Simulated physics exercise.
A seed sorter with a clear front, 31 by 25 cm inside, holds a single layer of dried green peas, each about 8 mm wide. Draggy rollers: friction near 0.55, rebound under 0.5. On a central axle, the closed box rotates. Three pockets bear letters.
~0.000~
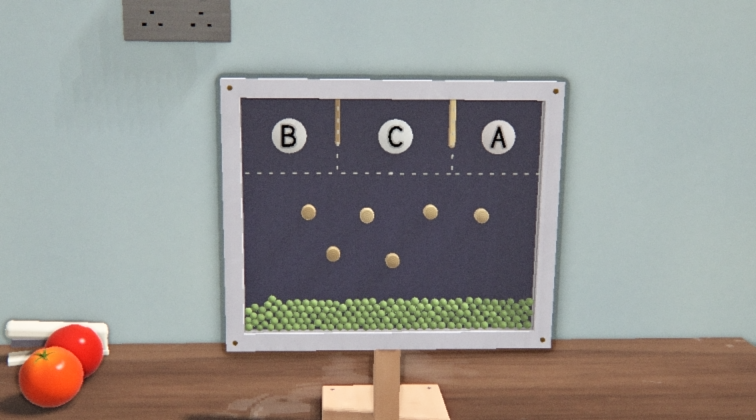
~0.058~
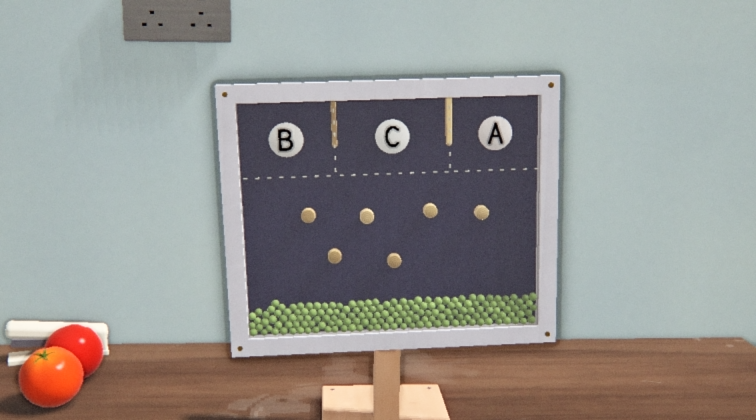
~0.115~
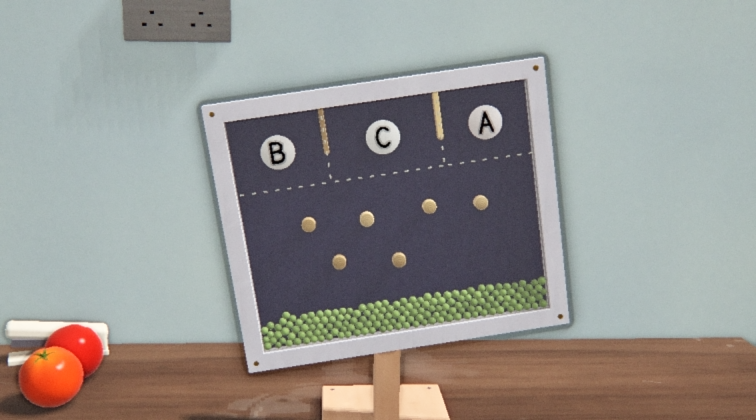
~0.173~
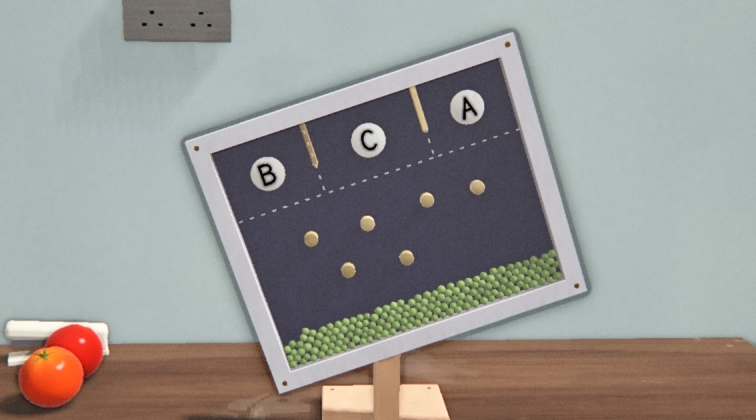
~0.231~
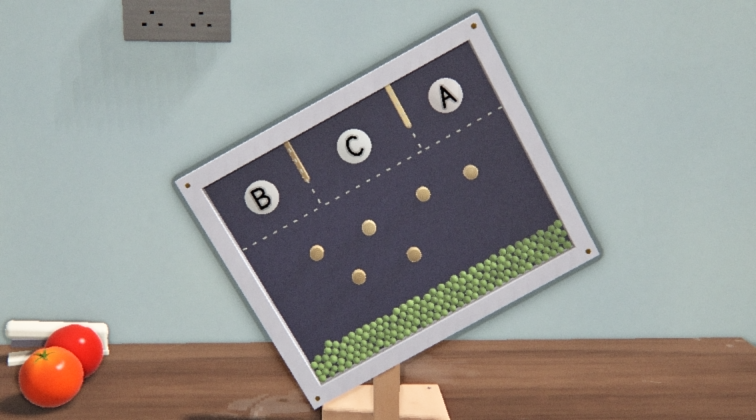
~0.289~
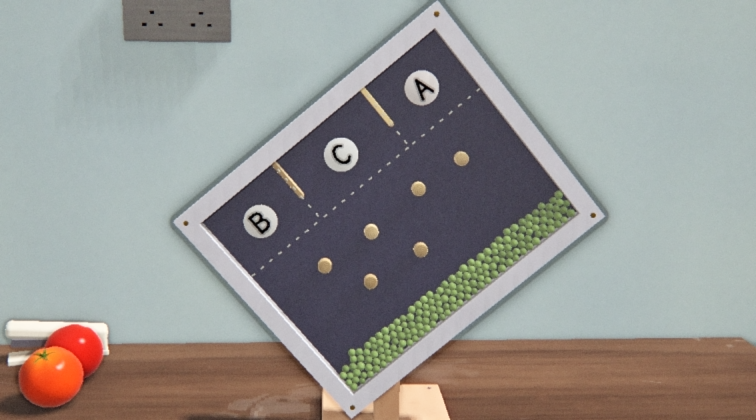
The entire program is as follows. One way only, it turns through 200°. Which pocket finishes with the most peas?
B.
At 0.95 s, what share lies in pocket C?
0 %.
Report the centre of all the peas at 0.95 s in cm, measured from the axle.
The middle sits around 10 cm right of it and 9 cm below it.
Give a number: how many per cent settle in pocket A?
Some 0 per cent.
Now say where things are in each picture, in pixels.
The first frame shows level; about 160 peas; load centre (390, 315); top pea (272, 299); A (498, 137), B (289, 136), C (396, 137).
The second frame shows turned 2° anticlockwise; load centre (394, 315); top pea (533, 297); 6 fixed pegs, one at (335, 256).
The third frame shows turned 9° anticlockwise; load centre (405, 314); top pea (542, 281); wall ends (327, 151), (440, 137).
The fourth frame shows turned 19° anticlockwise; load centre (422, 310); top pea (552, 254).
The fifth frame shows turned 29° anticlockwise; load centre (439, 302); top pea (558, 224).
The sixth frame shows turned 40° anticlockwise; load centre (453, 293); top pea (559, 195); A (422, 88), B (261, 222), C (341, 155).
After 0.62 s, it stands 101° anticlockwise; the peas' middle is 8 cm right of and 8 cm below the centre; nothing in the marked areas.
After 0.95 s, it stands 161° anticlockwise; the peas' middle is 10 cm right of and 9 cm below the centre; B 55 %.
After 1.23 s, it has come round 200° anticlockwise; the peas' middle is 11 cm right of and 4 cm below the centre; B 65 %, C 15 %.
Settled by 2.3 s, it has come round 200° anticlockwise; A 0 %, B 65 %, C 35 %, elsewhere 5 %.
